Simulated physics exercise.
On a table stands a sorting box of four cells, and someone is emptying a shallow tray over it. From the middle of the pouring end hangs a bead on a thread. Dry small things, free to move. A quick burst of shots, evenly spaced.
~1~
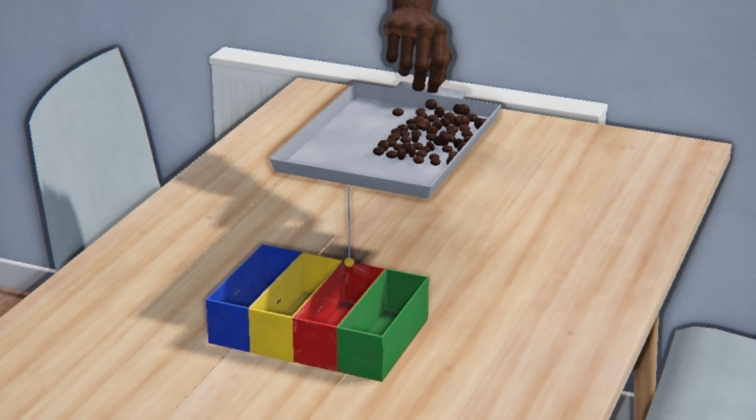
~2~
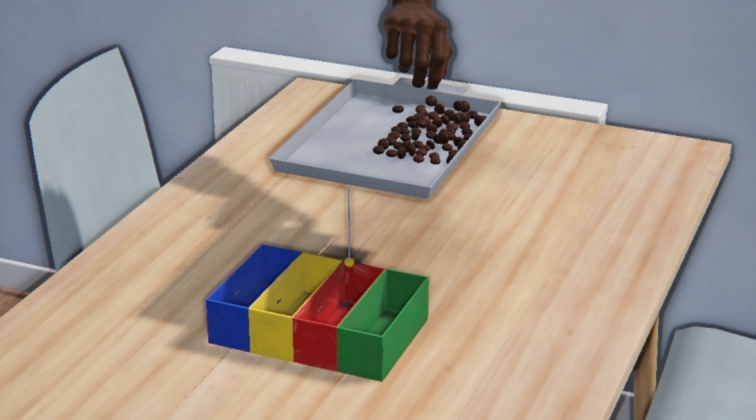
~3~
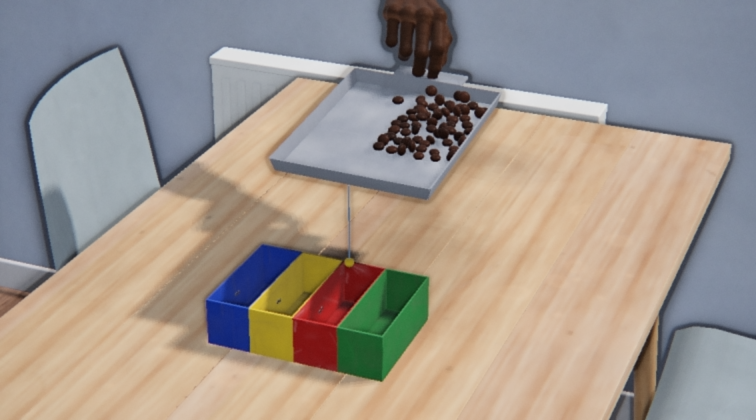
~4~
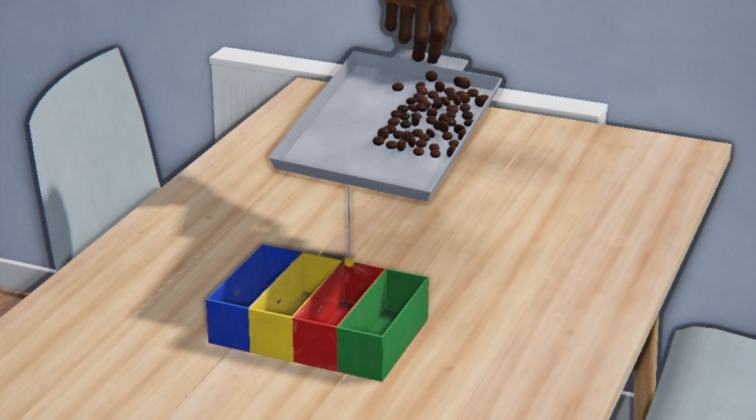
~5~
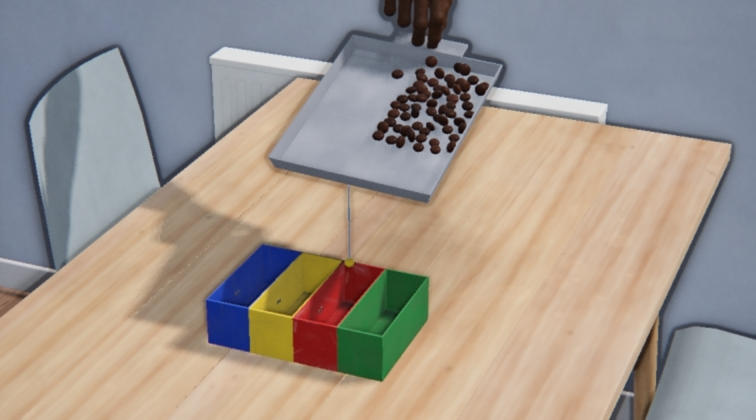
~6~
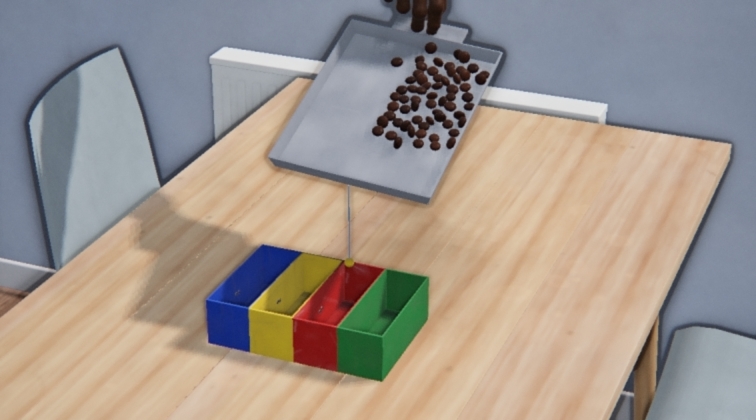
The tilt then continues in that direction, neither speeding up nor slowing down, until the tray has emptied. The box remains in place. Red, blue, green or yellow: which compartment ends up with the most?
The green one.
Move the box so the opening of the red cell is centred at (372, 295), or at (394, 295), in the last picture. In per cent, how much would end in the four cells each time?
Estimate: 90 % first, 100 % second.
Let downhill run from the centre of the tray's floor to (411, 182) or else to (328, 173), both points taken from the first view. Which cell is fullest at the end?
Try 1 - the green cell; try 2 - the cell in blue.
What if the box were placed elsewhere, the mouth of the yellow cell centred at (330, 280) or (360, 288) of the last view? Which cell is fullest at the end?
Try 1 - the cell in green; try 2 - the red cell.
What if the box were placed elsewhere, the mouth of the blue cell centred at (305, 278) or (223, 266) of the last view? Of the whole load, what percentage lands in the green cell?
About 20 and 20 per cent respectively.
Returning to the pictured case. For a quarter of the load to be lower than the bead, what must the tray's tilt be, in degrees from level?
80 degrees.
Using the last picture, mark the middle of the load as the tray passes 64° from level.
Around (404, 183).
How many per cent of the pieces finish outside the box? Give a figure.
I'd put it at about 30 percent.
Soon, tray tipped steeply; most on the tray; a small part falling or outside the box.
A while on, tray tipped past a quarter turn; about a quarter on the tray; about half in the green cell; a small part in the red cell; a stray few in the yellow cell; about a third falling or outside the box.
Towards the end, tray tipped past a quarter turn; about two thirds in the green cell; a small part in the red cell; a stray few in the yellow cell; about a quarter falling or outside the box.
Finally, tray tipped past a quarter turn; about two thirds in the green cell; a small part in the red cell; a stray few in the yellow cell; none in the blue cell; about a quarter outside the box.
